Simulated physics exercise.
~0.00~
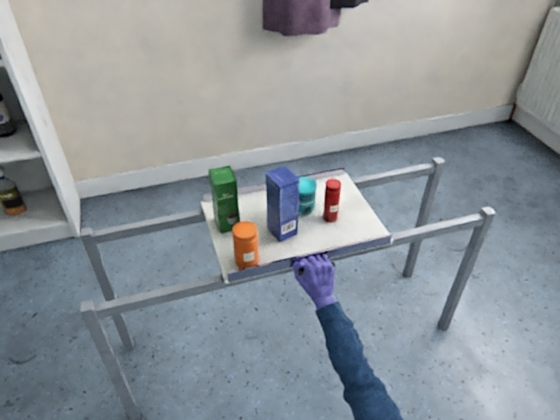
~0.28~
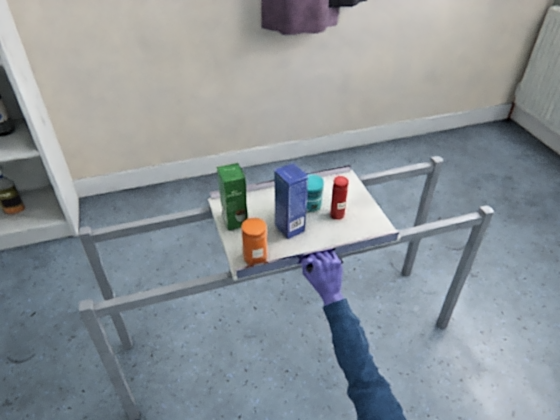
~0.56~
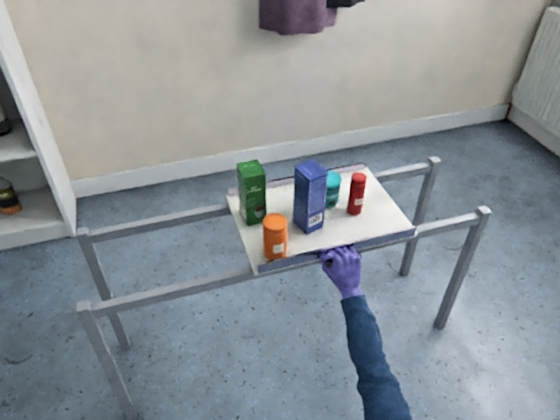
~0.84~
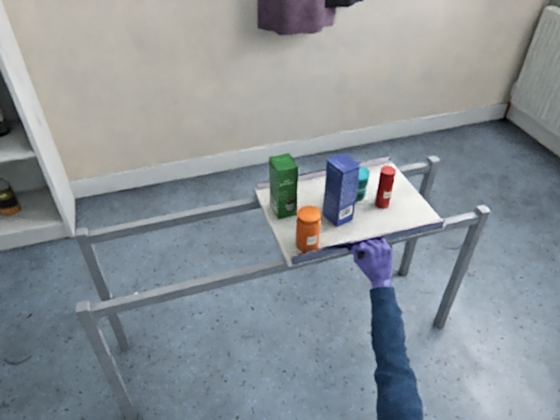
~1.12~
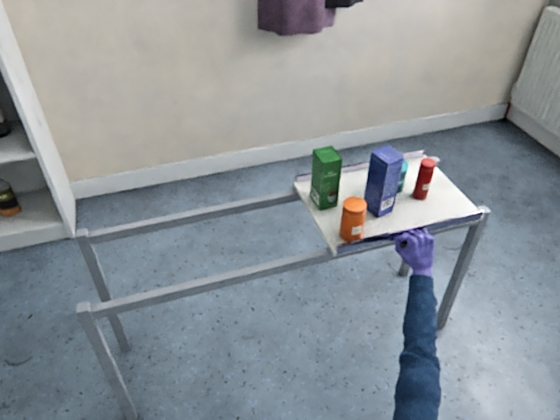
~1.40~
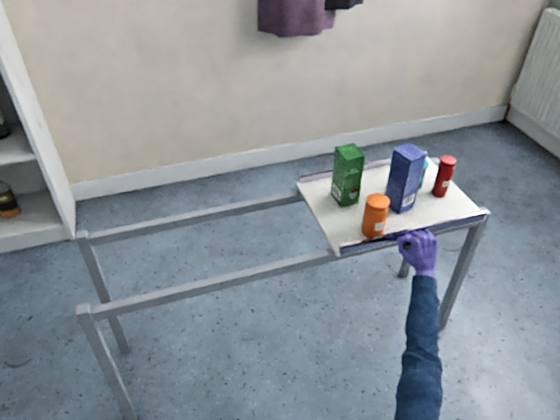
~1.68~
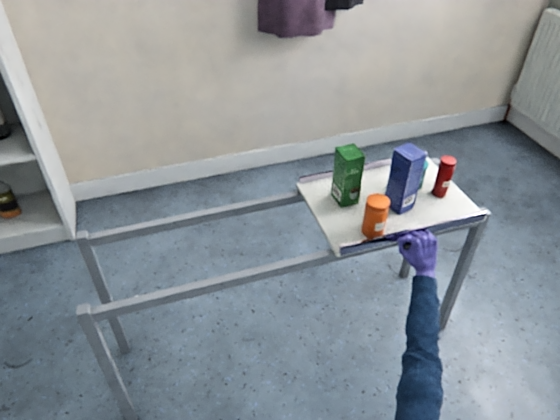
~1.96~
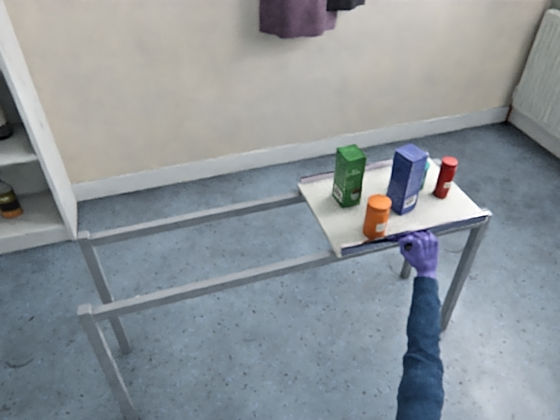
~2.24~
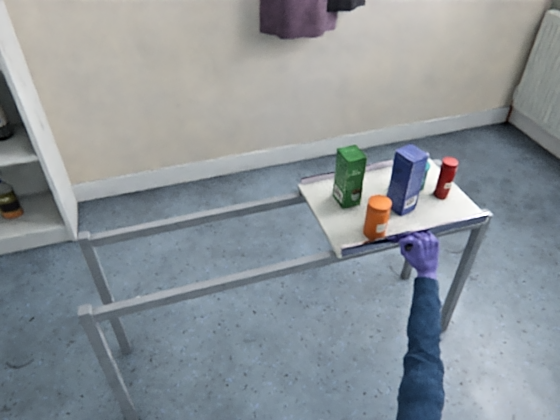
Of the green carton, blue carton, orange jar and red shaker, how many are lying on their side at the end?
None of them are on their side. The two cartons, the jar and the shaker all still stand upright on the tray.
A purple-gloved hand in a blue sleeve grips the near edge of a white tray midway along a grey metal frame, seen from above in a room with a blue-grey floor. On the tray stand a green carton, an orange jar, a tall blue carton, a turquoise tin and a red shaker. The hand pushes the tray rightward along the frame, carrying everything with it. At the right end the tray stops, and the items slide a little farther right across it. They come to rest still on the tray, with both cartons, the jar and the shaker upright.
